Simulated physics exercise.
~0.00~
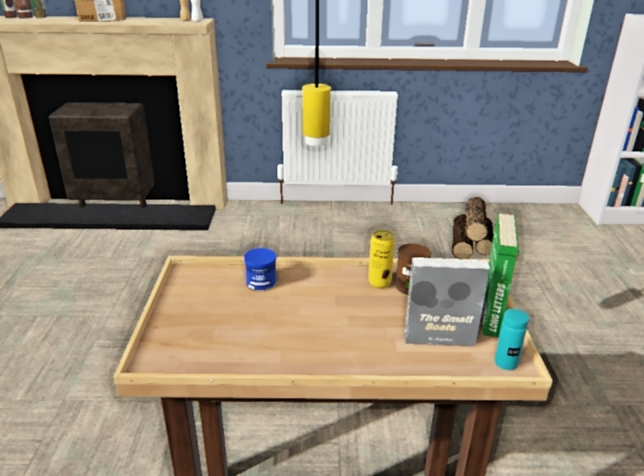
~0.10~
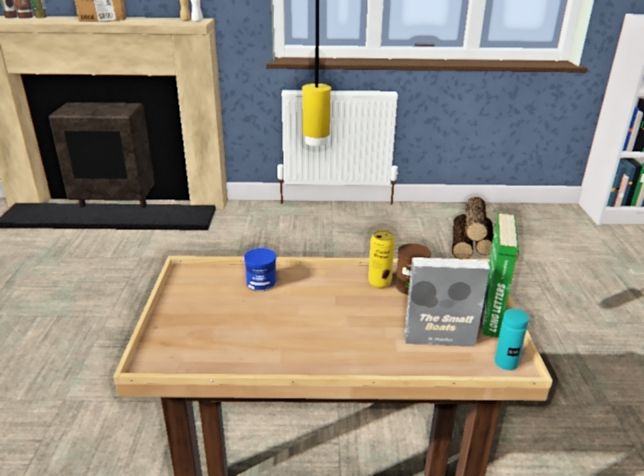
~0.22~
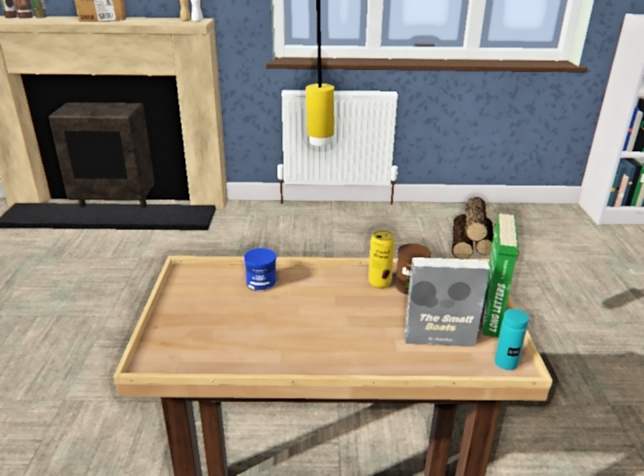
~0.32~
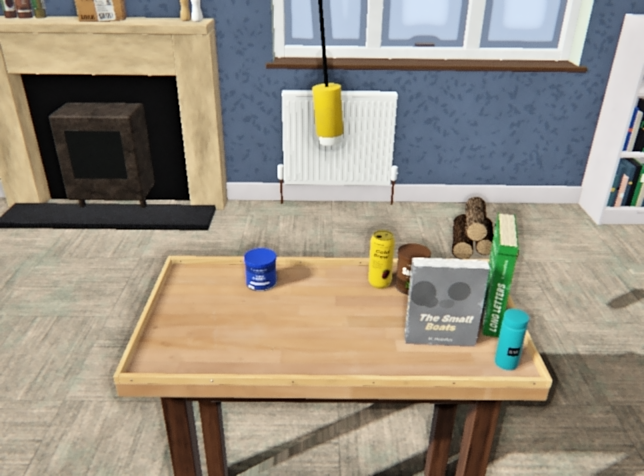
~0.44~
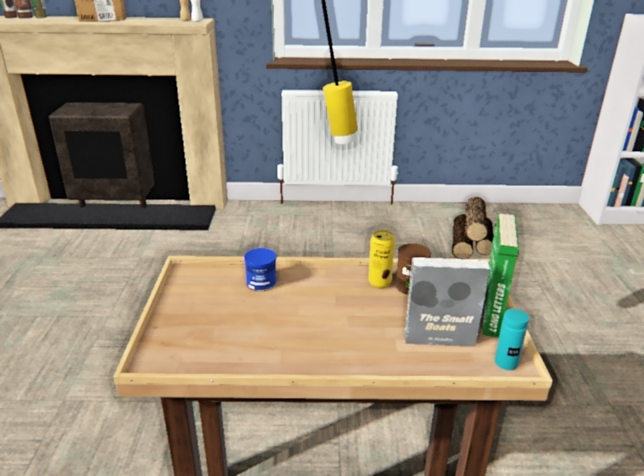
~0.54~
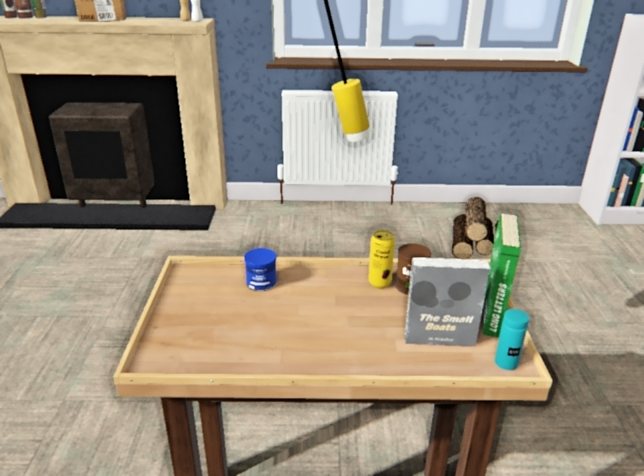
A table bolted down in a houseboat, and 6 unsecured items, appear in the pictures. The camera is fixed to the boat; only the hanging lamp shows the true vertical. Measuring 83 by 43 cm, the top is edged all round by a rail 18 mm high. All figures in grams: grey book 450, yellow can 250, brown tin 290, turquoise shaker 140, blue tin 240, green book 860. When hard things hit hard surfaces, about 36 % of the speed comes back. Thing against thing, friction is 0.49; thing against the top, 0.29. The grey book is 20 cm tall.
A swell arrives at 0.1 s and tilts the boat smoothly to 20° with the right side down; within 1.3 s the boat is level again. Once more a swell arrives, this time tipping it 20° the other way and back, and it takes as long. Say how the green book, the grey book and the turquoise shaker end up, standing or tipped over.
At the end, the green book ends up tipped, the grey book ends up standing, the turquoise shaker ends up standing.
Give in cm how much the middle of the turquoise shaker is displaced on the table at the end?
2 cm.
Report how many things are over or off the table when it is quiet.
The number here is 1.
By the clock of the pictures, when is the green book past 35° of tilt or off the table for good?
Roughly at the 0.8 s mark.
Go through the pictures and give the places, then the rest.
Boat level; green book (499, 274); grey book (445, 304); turquoise shaker (511, 340), in the first frame.
Boat level; blue tin (261, 270); yellow can (381, 260), in the second frame.
Heel 2°, right side down; brown tin (413, 269); blue tin (261, 270), in the third frame.
Heel 5°, right side down; yellow can (381, 260); brown tin (413, 269), in the fourth frame.
Heel 11°, right side down; blue tin (261, 270); yellow can (381, 260), in the fifth frame.
Heel 15°, right side down; green book (500, 275); grey book (445, 304); turquoise shaker (511, 340), in the sixth frame.
After 1.04 s, heel 12°, right side down; green book now off the table; turquoise shaker tipped 4° from how it sat near (529, 339); grey book slid 5 cm near (469, 304).
After 1.84 s, heel 15°, left side down; grey book slid 6 cm near (473, 304); turquoise shaker slid 3 cm near (528, 340); blue tin slid 6 cm.
At rest (3.2 s), off the table and tipped over, green book; the other 5 in place, give or take 5 cm. Seen from the same camera at the end, grey book near (444, 304).
